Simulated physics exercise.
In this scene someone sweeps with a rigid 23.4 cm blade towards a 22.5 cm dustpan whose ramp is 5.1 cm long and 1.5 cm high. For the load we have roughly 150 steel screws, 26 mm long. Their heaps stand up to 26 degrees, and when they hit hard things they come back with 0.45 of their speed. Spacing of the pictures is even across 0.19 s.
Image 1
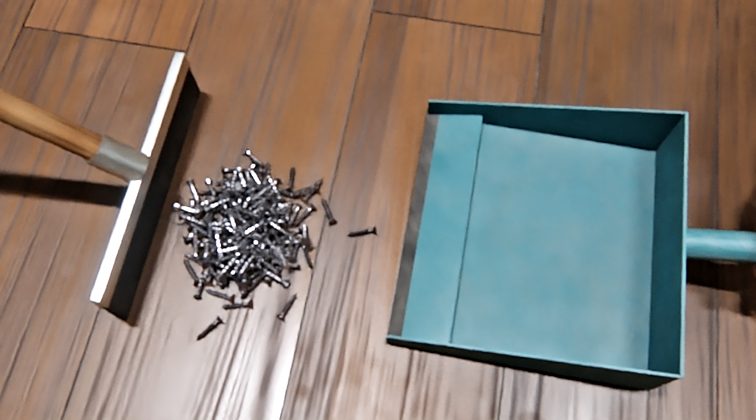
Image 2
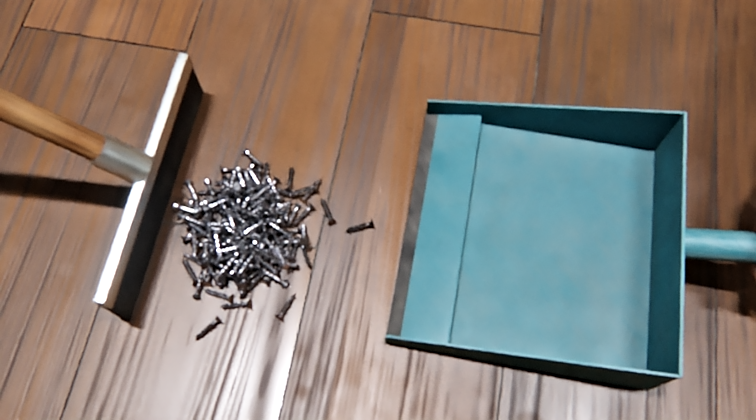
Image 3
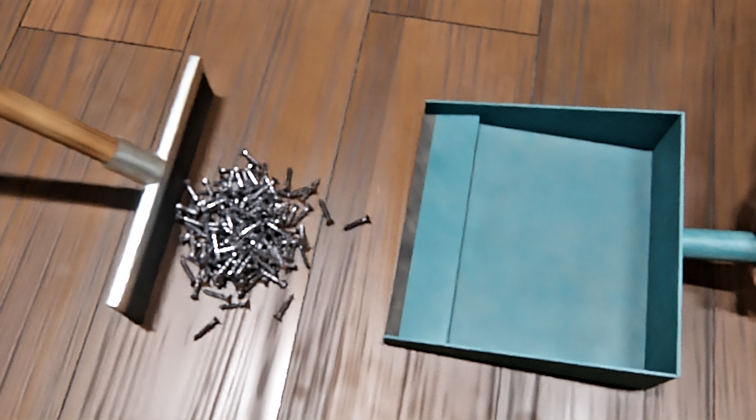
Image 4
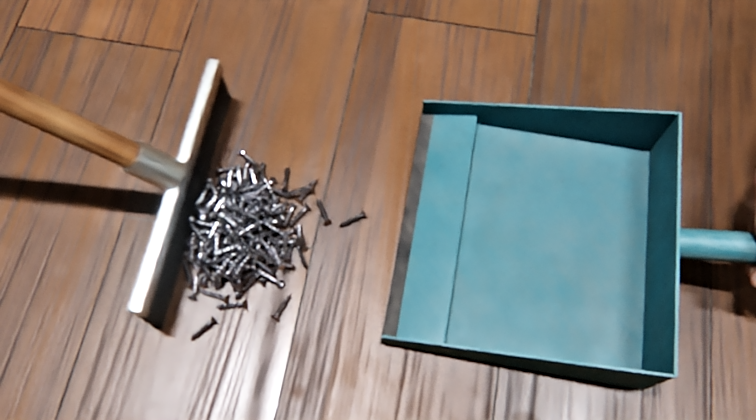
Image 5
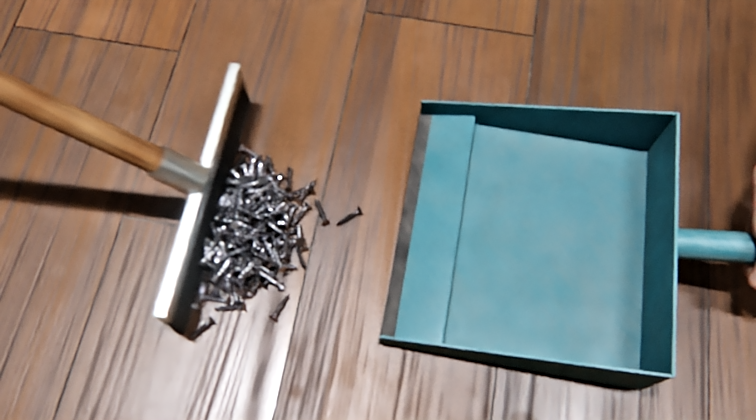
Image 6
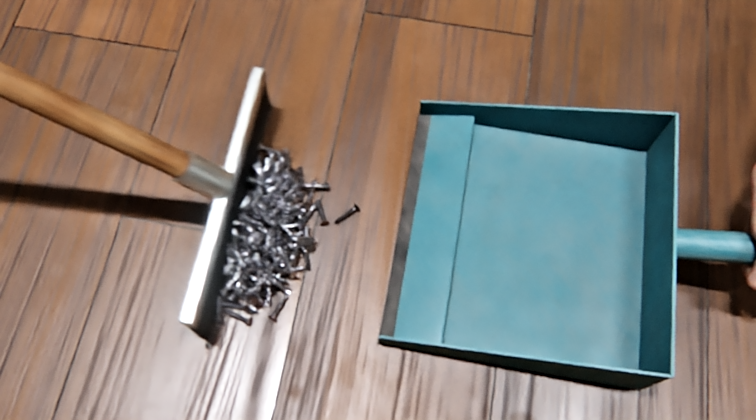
In the video, a broom-like tool with a wooden handle and a flat blade moves right across a wooden floor, meets a heap of small metal screws, and pushes them a short way towards a teal dustpan.
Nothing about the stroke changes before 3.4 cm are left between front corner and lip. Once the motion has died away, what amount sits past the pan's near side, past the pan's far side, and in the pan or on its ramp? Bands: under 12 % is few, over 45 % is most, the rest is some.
Past the pan's near side: Few; past the pan's far side: Few; in the pan or on its ramp: Some.
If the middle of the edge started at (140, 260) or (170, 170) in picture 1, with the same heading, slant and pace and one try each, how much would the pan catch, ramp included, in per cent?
Estimates: 40 percent and 40 percent.
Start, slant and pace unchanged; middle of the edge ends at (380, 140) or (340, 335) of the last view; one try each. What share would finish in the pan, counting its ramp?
The two tries give about 25 and 25 percent.
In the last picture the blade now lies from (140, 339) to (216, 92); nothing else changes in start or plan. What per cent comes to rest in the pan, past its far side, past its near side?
Final per cent - pan 20, far 0, near 25.
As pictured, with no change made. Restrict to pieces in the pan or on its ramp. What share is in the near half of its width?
About 80 %.
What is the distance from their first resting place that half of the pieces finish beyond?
Median: Approx. 14 cm.
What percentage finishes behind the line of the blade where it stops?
Near 0 percent, give or take.
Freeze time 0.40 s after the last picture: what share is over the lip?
Over the lip by then: Approx. 40 %.
Then, 0.12 s after the last picture, middle of the blade 8 cm from the lip; 0 % over the lip, far side 0 %, near side 5 %.
Then, 0.19 s after the last picture, middle of the blade 5 cm from the lip; 10 % over the lip, far side 0 %, near side 5 %.
Then, 0.40 s after the last picture, middle of the blade 3 cm from the lip; 40 % over the lip, far side 0 %, near side 5 %.
In the end, near side 5 %, far side 0 %, pan 40 %, in front of the lip or behind the blade 55 %.
